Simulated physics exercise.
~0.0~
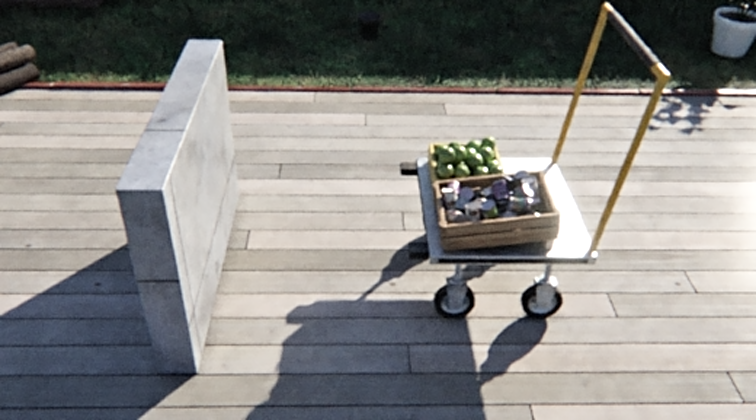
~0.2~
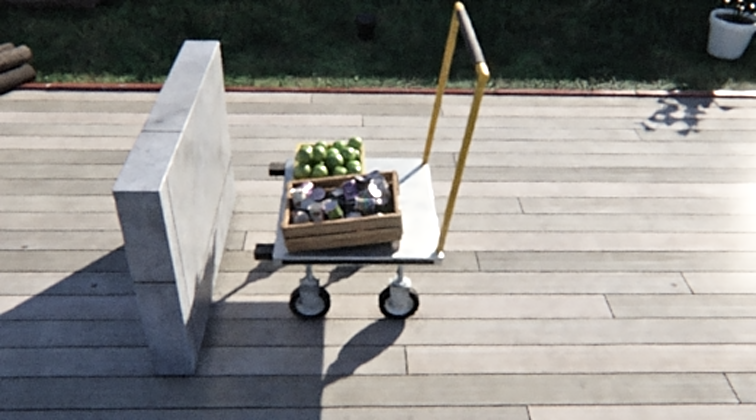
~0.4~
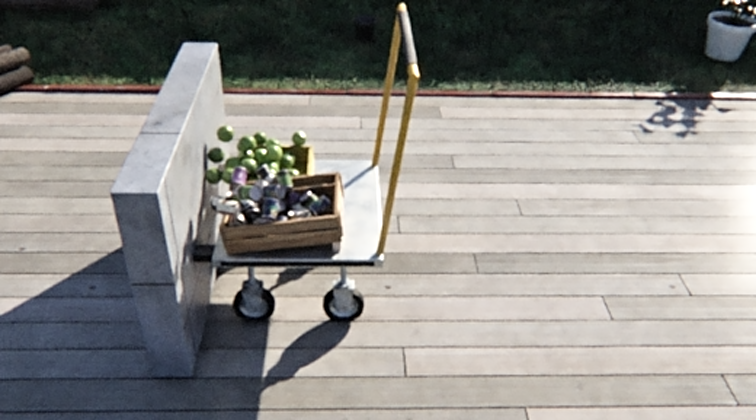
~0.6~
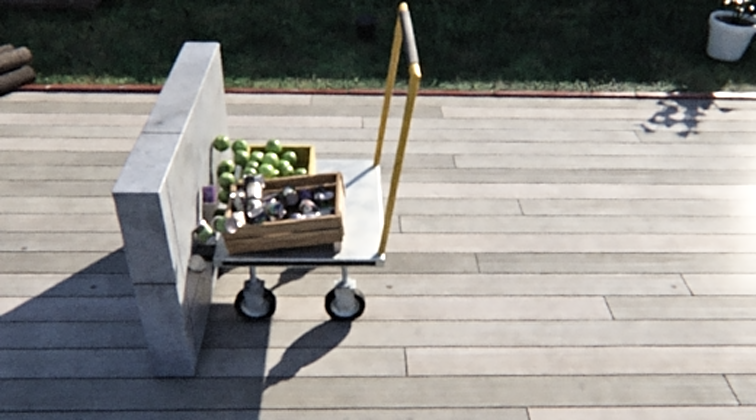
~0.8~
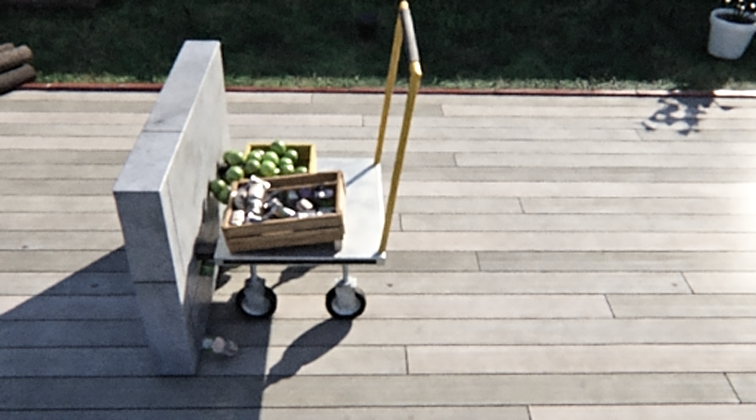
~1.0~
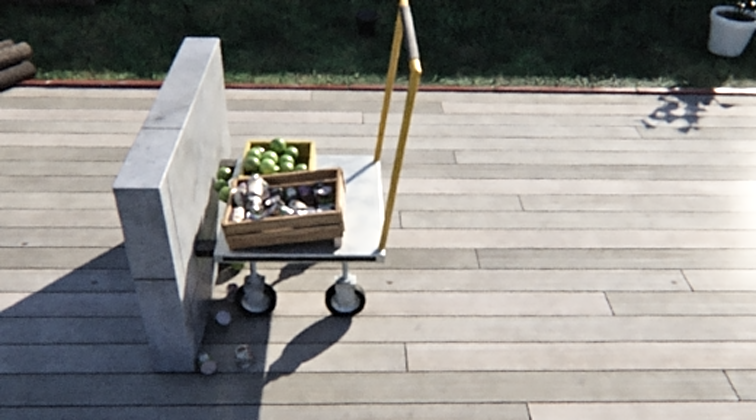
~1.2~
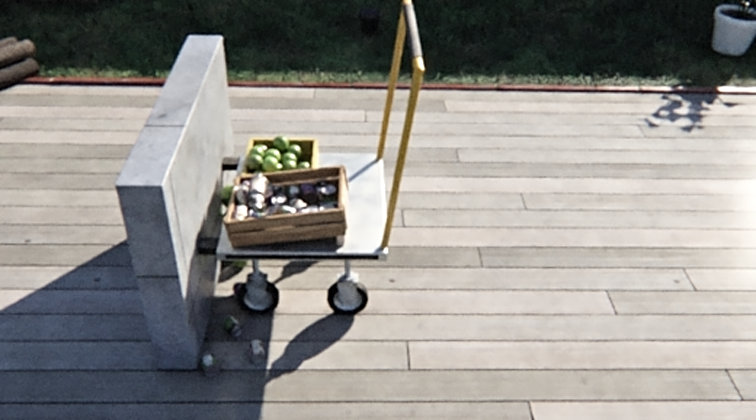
At first, a platform trolley with a tall yellow handle stands on a sunlit wooden deck, carrying a wooden tote of small tins and a yellow tote of green apples. It rolls left toward a grey wall that stays in place. The trolley stops abruptly against the wall, and apples and tins surge forward over the left ends of their totes. Some drop through the gap beside the wall while the totes stay put on the platform. In the end, the trolley rests at the wall, the yellow tote visibly emptier, with a few tins lying on the deck below.
